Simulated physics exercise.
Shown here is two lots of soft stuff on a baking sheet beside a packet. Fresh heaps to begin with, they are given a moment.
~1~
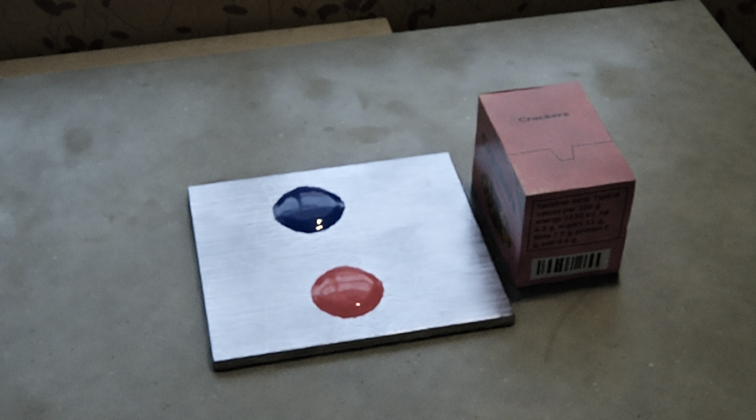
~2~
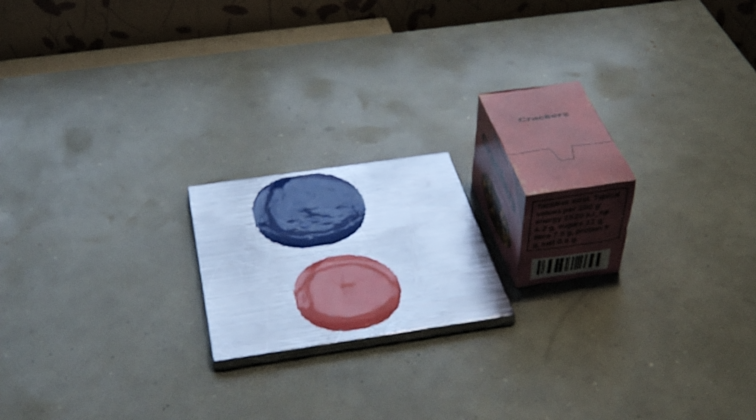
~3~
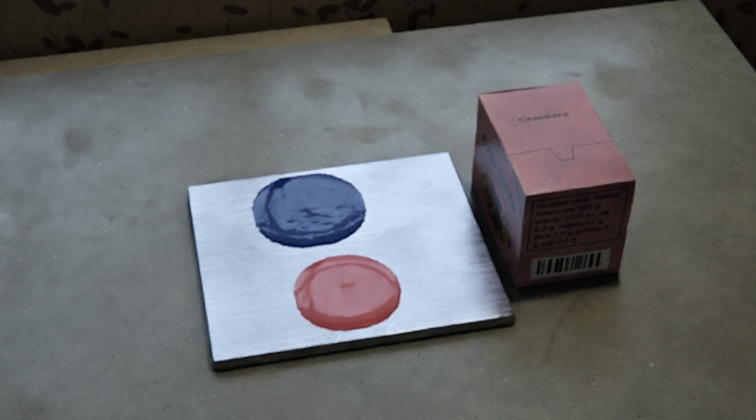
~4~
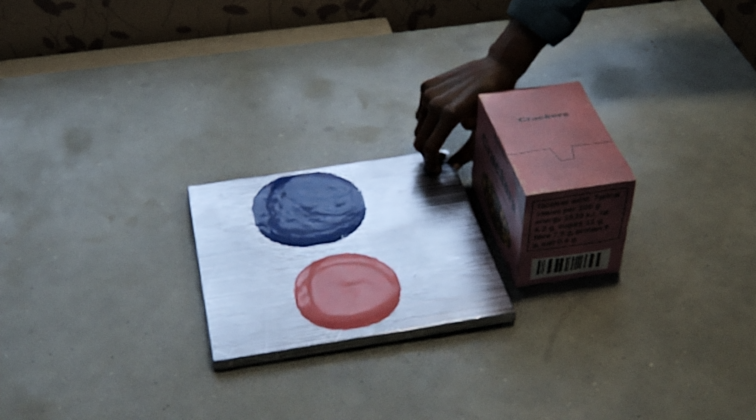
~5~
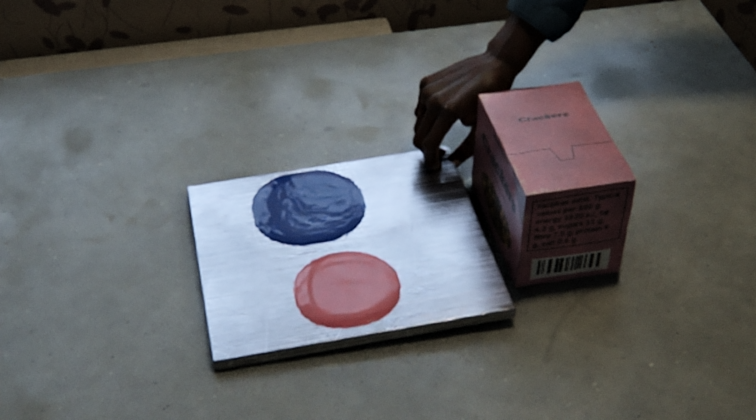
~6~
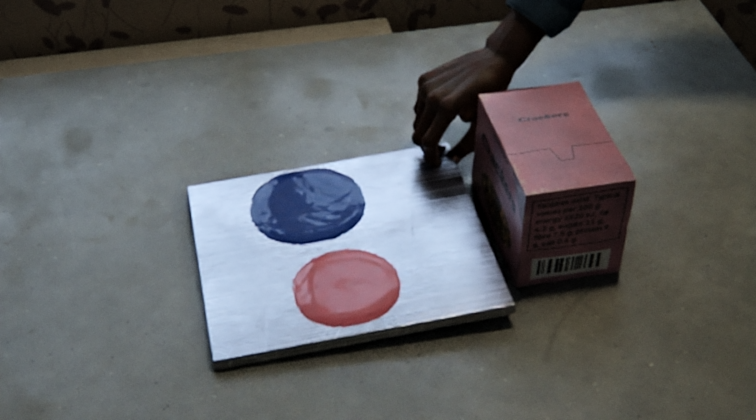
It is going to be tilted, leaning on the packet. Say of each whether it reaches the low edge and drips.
Pink sauce slips off; blue sauce slips off.
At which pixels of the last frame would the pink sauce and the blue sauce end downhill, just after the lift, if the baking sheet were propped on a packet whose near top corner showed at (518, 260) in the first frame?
(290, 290), (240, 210).
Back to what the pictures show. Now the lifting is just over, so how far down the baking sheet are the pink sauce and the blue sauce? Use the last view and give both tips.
In the last picture, the first is near (215, 305) and the second near (187, 226).
Next, slope about 28°; the pink sauce has crept down a long way; the blue sauce is dripping off the low end.
After that, the pink sauce is dripping off the low end; the blue sauce is dripping off the low end.
Finally, slope about 28°; the pink sauce is dripping off the low end; the blue sauce is dripping off the low end.
